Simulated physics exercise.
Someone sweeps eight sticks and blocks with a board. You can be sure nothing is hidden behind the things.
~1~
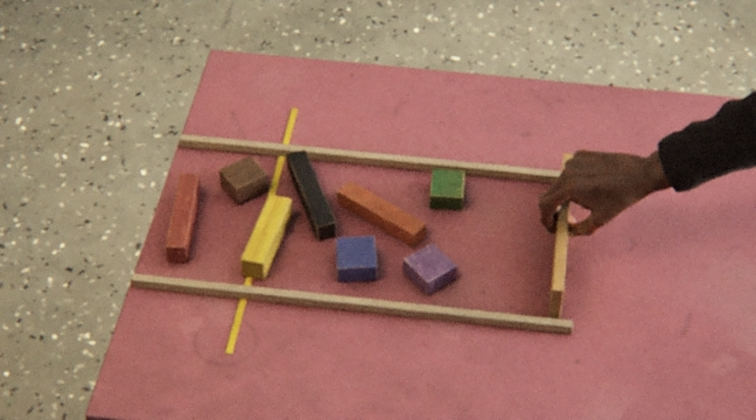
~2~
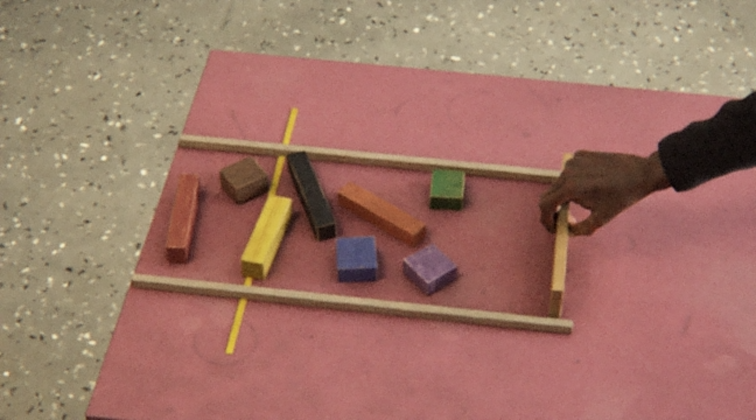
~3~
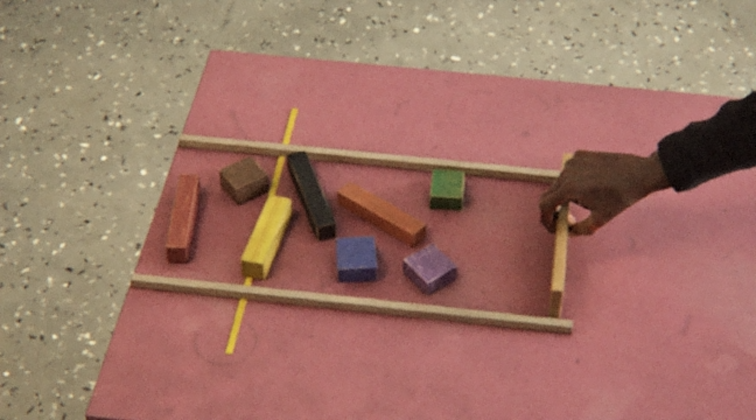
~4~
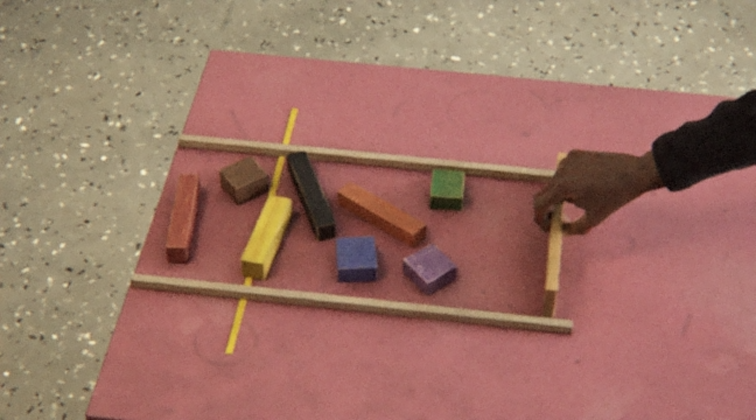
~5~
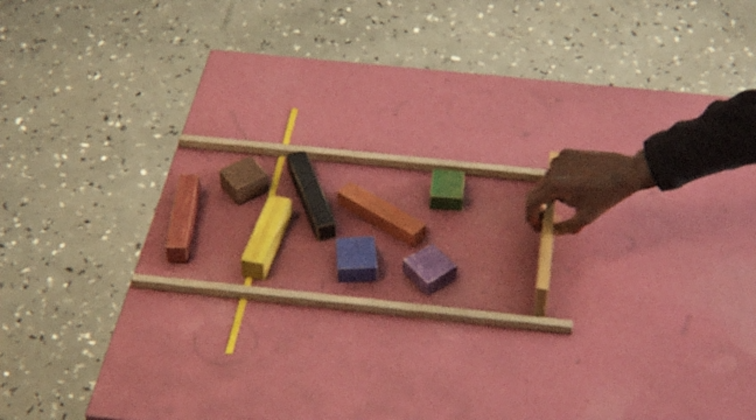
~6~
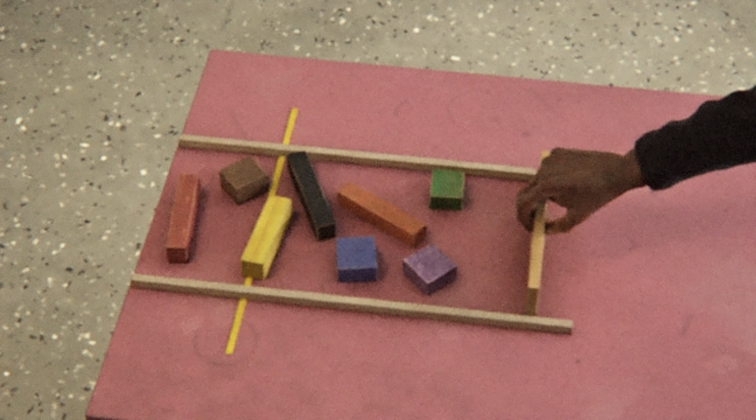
On a red tabletop, a hand slides an upright board slightly left toward colored blocks.
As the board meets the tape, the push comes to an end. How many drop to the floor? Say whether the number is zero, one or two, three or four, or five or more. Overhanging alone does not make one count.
Just one or two.
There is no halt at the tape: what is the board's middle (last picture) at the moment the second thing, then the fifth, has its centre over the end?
I'd put it close to (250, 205) and later close to (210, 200).
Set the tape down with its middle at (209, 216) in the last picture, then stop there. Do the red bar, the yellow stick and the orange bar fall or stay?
The red bar topples off, the yellow stick topples off, and the orange bar stays put.
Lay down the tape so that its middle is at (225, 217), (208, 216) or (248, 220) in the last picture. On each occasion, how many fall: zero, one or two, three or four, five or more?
The three counts come out as 3 or 4, five or over and one to two.
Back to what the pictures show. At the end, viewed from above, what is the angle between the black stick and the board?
I'd put it at about 30°.
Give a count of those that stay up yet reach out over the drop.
Looks like 1 of them.
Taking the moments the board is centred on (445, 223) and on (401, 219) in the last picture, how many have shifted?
2 and 4.
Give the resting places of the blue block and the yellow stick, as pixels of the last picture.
Final spots - blue block (200, 241), yellow stick (172, 227).
A little later, none off yet; red bar at rest near (184, 218); brown block at rest near (244, 181); yellow stick at rest near (267, 237).
When it is over, the number that fall off is one or two; down, red bar.
